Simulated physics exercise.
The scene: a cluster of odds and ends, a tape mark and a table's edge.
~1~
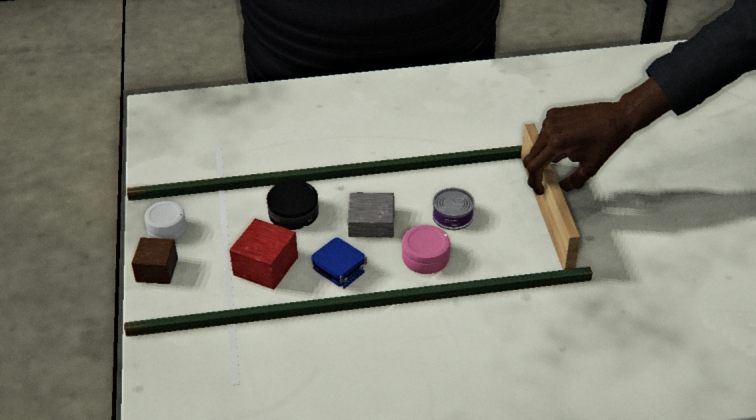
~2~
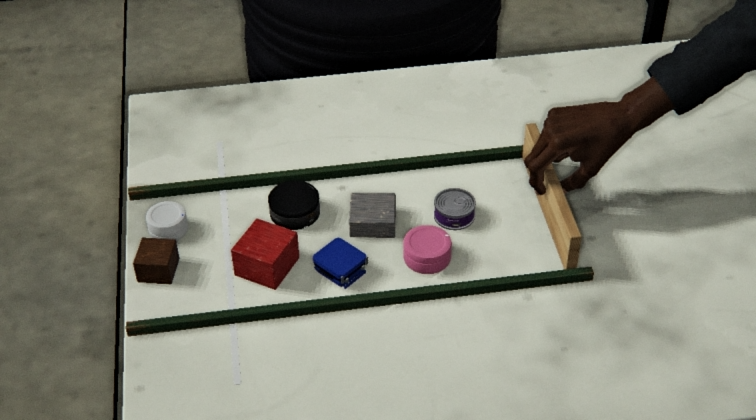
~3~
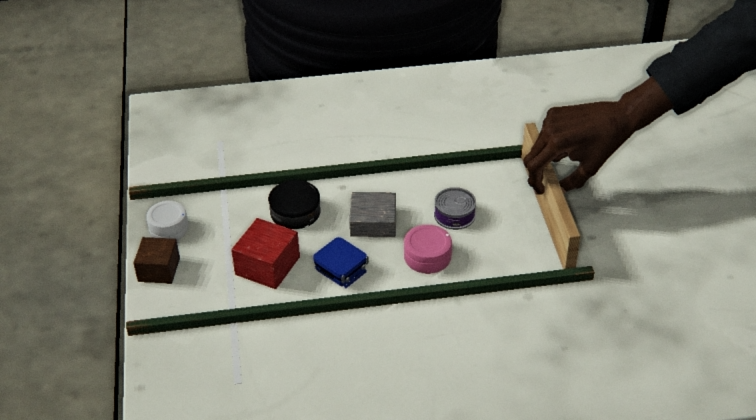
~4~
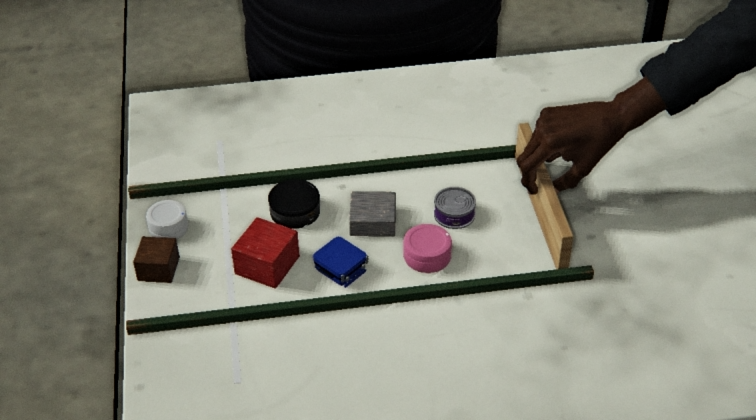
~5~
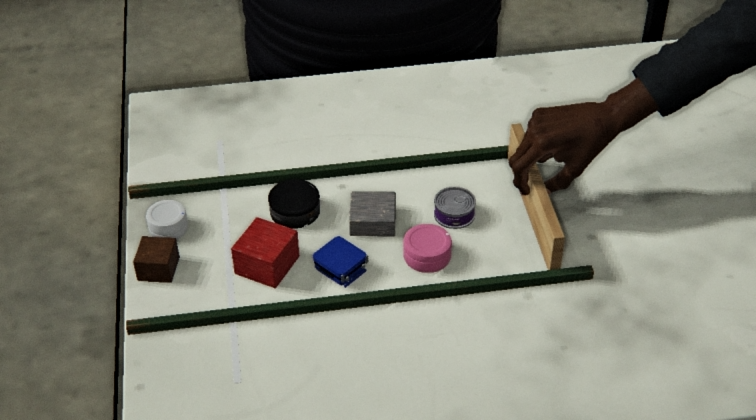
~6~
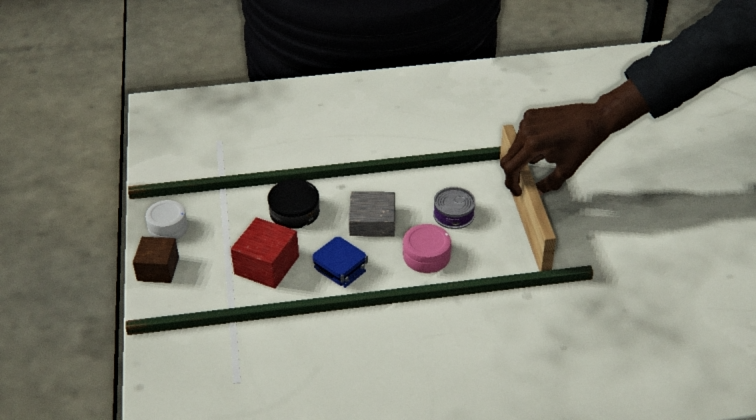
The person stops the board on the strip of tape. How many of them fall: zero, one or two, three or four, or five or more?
One or two.
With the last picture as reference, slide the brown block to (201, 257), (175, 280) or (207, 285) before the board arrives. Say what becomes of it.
Place by place: It is pushed off, it is pushed off, it is safe.
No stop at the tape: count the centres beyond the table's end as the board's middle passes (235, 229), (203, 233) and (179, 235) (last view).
2, 3 and 5.
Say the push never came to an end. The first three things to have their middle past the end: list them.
First the brown block, then the white lid, then the black tub.
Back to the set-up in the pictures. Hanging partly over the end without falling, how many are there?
Looks like 2 of them.
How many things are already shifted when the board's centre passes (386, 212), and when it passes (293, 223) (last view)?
The counts are 5 and 7.
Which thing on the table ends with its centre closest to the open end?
That's the black tub.
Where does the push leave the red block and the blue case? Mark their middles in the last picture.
They finish at roughly (154, 255) and (170, 295) respectively.
Soon after, none off yet; brown block at rest near (156, 259); white lid at rest near (167, 221); red block at rest near (266, 253).
After that, none off yet; brown block at rest near (156, 259); white lid at rest near (167, 221); red block displaced a little near (242, 250).
In the end, the number that fall off is one or two; gone, white lid and brown block.
